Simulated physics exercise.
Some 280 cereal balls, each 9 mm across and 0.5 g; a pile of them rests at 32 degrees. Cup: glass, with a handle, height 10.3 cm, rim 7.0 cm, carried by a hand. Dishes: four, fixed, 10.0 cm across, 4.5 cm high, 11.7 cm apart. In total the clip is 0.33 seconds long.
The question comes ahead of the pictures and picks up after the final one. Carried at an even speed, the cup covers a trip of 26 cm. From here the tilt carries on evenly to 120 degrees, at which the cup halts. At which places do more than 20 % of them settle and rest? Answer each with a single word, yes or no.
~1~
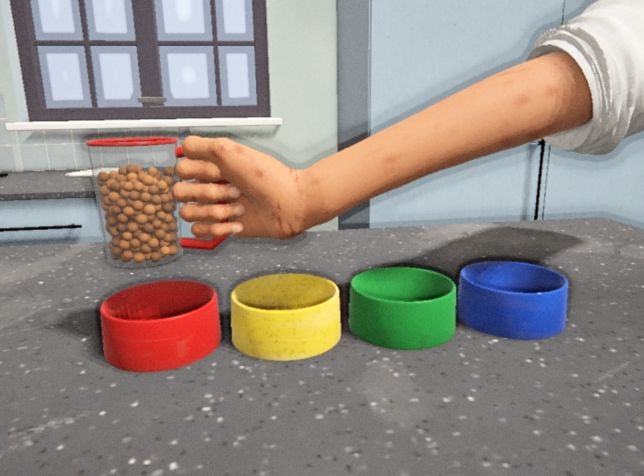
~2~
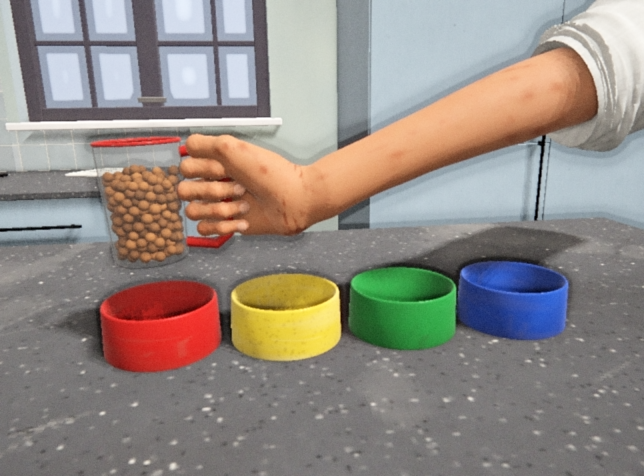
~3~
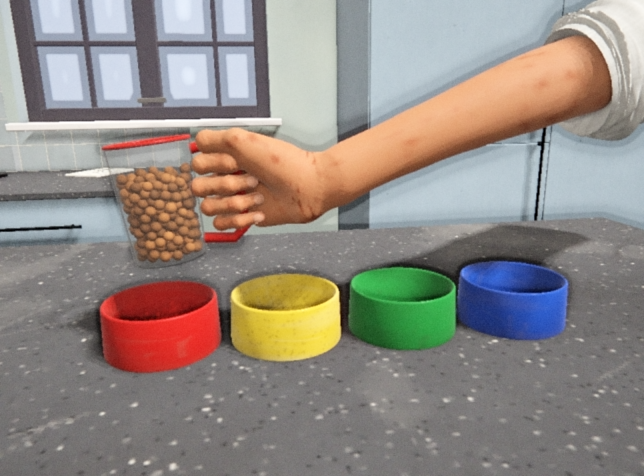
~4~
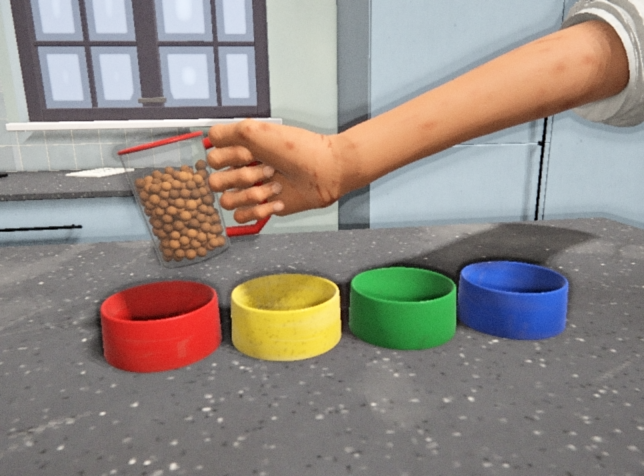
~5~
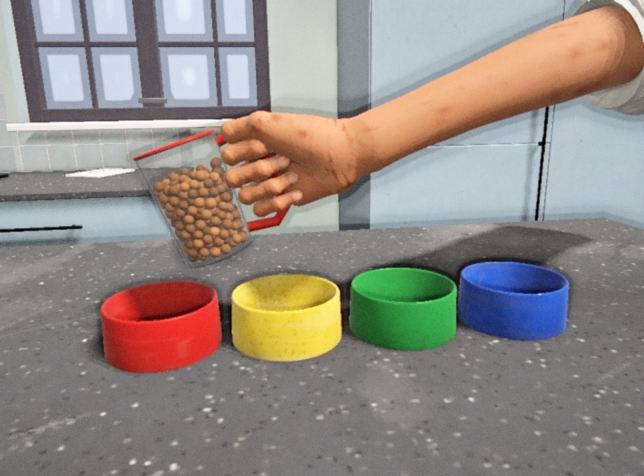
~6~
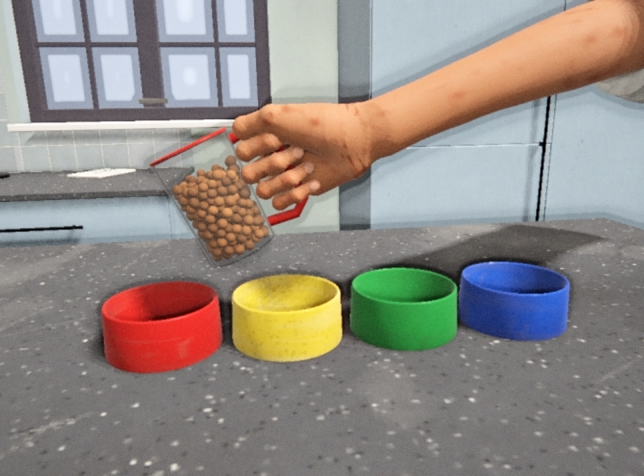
Red no, blue no, green yes, yellow no, counter yes.
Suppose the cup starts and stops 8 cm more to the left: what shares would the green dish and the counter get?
Then the green dish would get 0 and the counter 0.
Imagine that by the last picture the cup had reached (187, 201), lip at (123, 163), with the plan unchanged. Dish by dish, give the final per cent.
Kept per dish: Red = 0, blue = 0, green = 30, yellow = 40.
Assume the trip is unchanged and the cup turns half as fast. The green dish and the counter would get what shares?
In the green dish 50; on the counter 40.
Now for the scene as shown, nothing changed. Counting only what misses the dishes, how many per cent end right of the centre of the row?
Share on that side: Roughly 50 %.
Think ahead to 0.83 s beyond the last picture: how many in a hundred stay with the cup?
Load share: Near 100 percent.
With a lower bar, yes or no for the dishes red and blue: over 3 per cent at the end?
Red no; blue no.
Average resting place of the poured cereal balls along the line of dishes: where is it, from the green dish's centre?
The average sits about 4 cm from the centre, on its left.
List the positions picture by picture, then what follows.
The first picture shows cup at (140, 201), tilt 0 degrees, lip at (90, 143), moved 0.0 cm; middle of the pieces at (142, 216); red dish at (160, 300); yellow dish at (285, 292); green dish at (402, 284); blue dish at (512, 277).
The second picture shows cup at (145, 201), tilt 2 degrees, lip at (94, 144), moved 0.4 cm; middle of the pieces at (147, 216).
The third picture shows cup at (160, 201), tilt 6 degrees, lip at (105, 148), moved 1.7 cm; middle of the pieces at (163, 215).
The fourth picture shows cup at (179, 200), tilt 12 degrees, lip at (120, 153), moved 3.4 cm; middle of the pieces at (184, 214).
The fifth picture shows cup at (198, 200), tilt 18 degrees, lip at (136, 159), moved 5.0 cm; middle of the pieces at (204, 213).
The sixth picture shows cup at (217, 199), tilt 24 degrees, lip at (152, 165), moved 6.6 cm; middle of the pieces at (224, 212); red dish at (161, 301); yellow dish at (286, 293); green dish at (403, 285); blue dish at (514, 278).
Then, 0.50 s after the last picture, tilt 70 degrees; cup holds 100 %.
Then, 0.83 s after the last picture, tilt 100 degrees; cup holds 100 %.
Then, 1.26 s after the last picture, tilt 120 degrees; cup holds 30 %, green 40 %, yellow 5 %.
In the end, red 0 %, blue 0 %, green 50 %, yellow 10 %, counter 35 %.
